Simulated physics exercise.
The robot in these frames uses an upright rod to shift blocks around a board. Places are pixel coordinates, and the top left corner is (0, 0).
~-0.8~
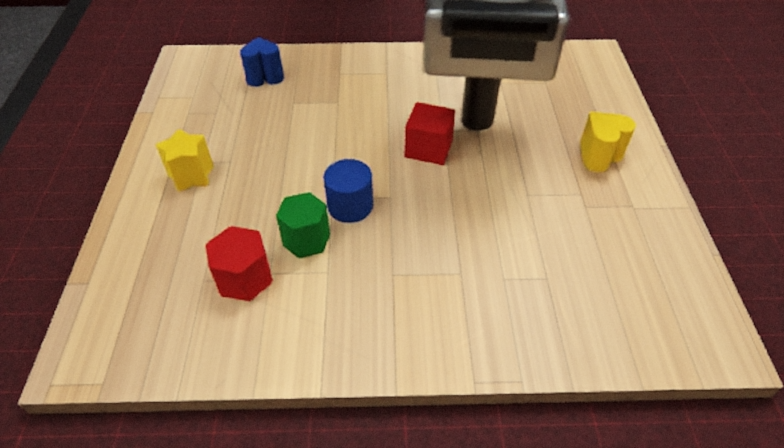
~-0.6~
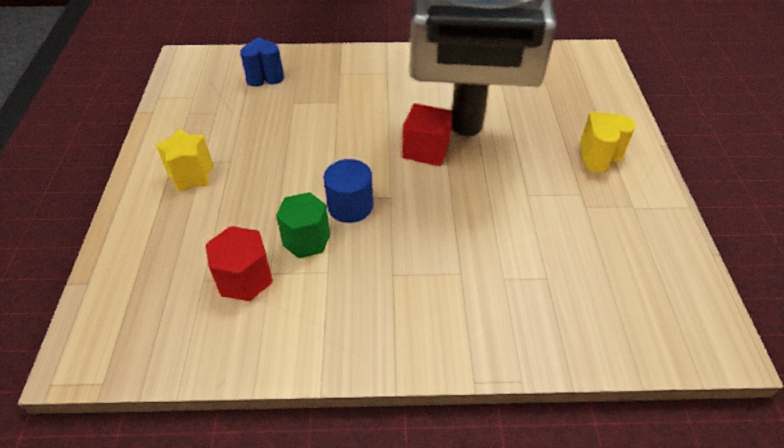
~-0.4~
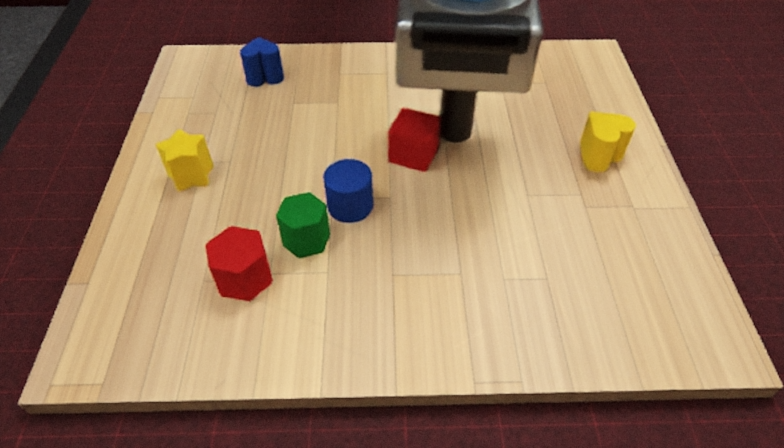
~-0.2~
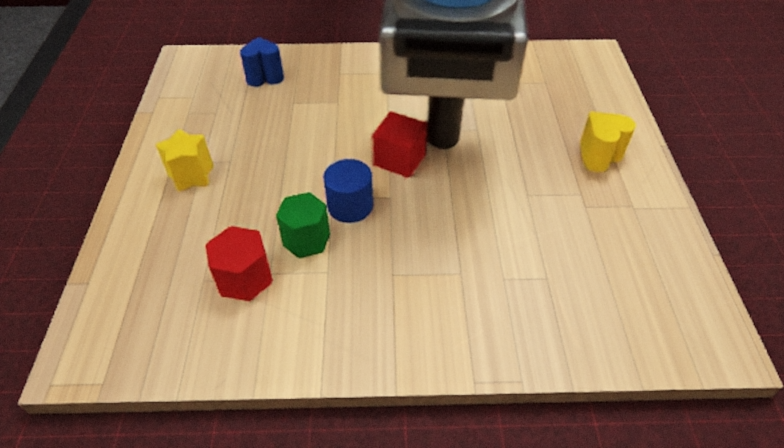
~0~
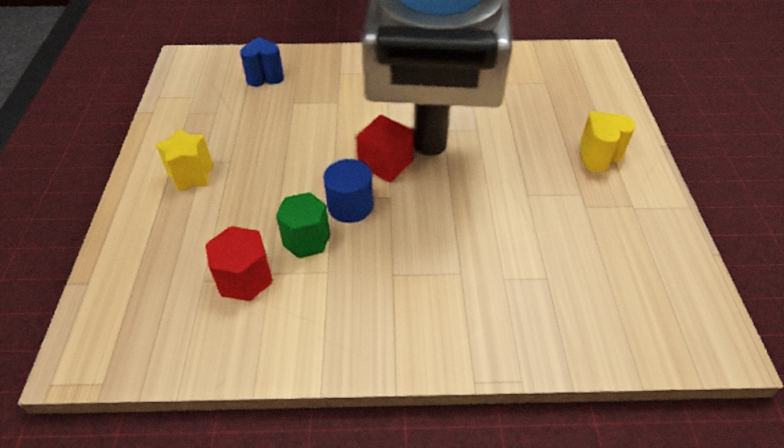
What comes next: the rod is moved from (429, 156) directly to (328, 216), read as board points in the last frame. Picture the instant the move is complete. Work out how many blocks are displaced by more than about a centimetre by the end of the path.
Blocks moved: Three or more.
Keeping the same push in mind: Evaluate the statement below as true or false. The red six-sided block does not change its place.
The statement is false.
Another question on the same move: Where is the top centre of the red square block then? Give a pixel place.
Answer: (334, 142).
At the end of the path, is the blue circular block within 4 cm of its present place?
I expect not.
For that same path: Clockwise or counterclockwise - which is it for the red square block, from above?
That block twists clockwise.
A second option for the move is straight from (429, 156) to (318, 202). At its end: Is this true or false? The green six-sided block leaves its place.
True - the claim holds.
On the path given first. One third of the way, rod (397, 164); red square block (353, 137), turned 40° clockwise.
Two thirds of the way, rod (363, 184); green six-sided block (296, 213); blue circular block (329, 186); red square block (336, 142), turned 95° clockwise.
At the end, rod (326, 205); red six-sided block (206, 266); green six-sided block (254, 243), turned 15° clockwise; blue circular block (294, 213); red square block (334, 142), turned 100° clockwise.
